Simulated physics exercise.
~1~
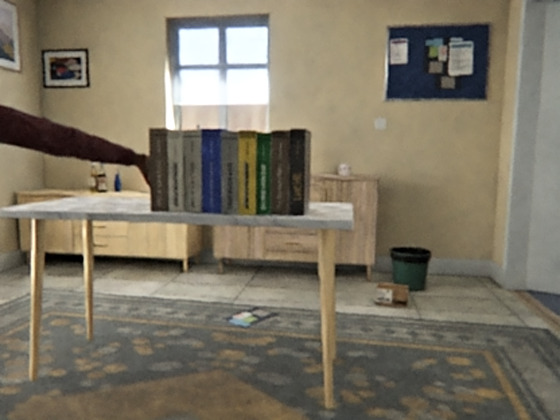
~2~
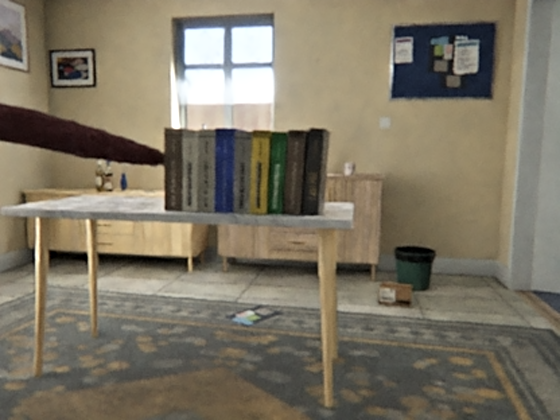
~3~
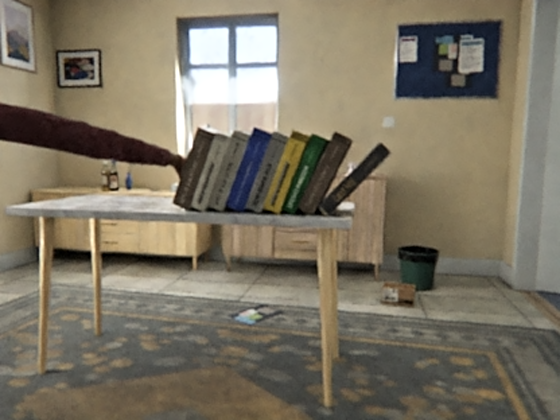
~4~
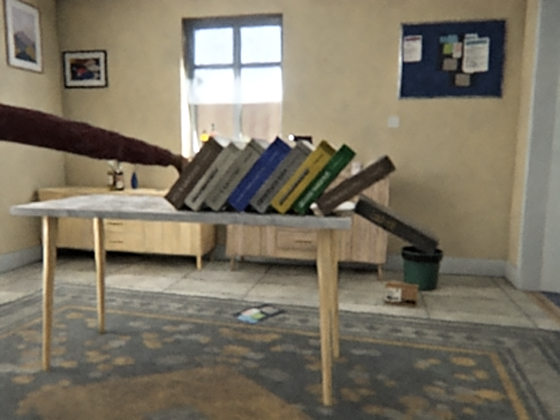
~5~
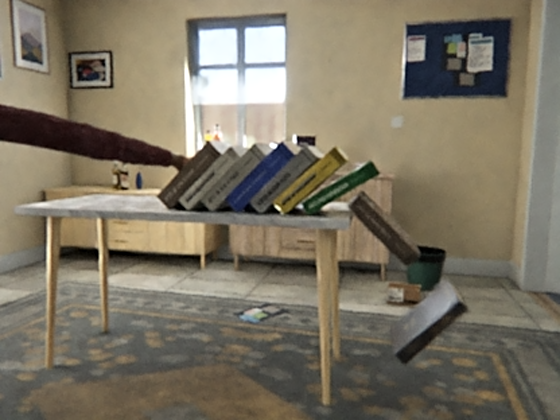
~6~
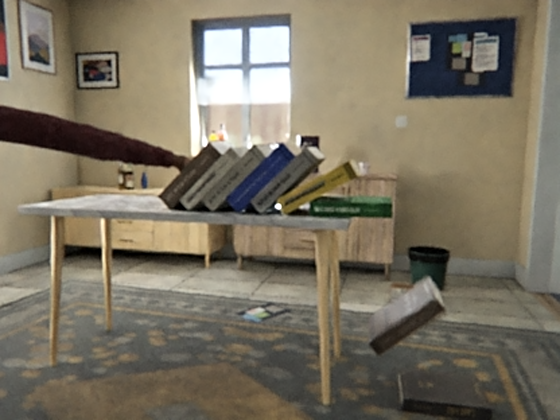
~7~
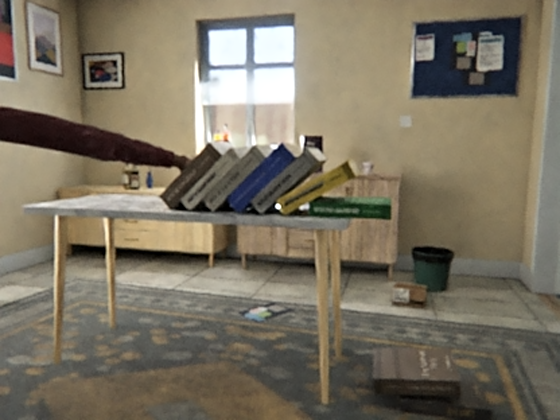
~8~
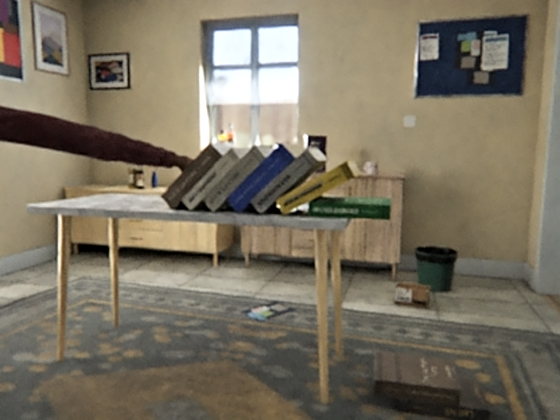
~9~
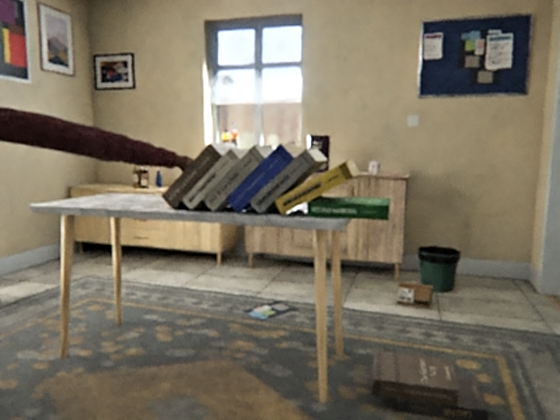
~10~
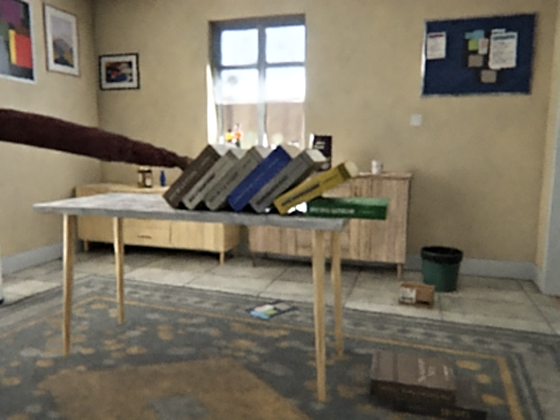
A dark-sleeved arm reaches in from the left toward a row of upright box files on a pale table, seen from the front in a beige room with a window, noticeboard and patterned rug, as the view drifts slightly sideways. It pushes the row rightward, and the files, including blue, yellow and green ones, tip over to the right. Two dark files at the right end topple off the edge and land on the rug. The green one settles flat, overhanging the edge, with the yellow resting slanted against it. The blue and others stay leaning, the arm still behind them.
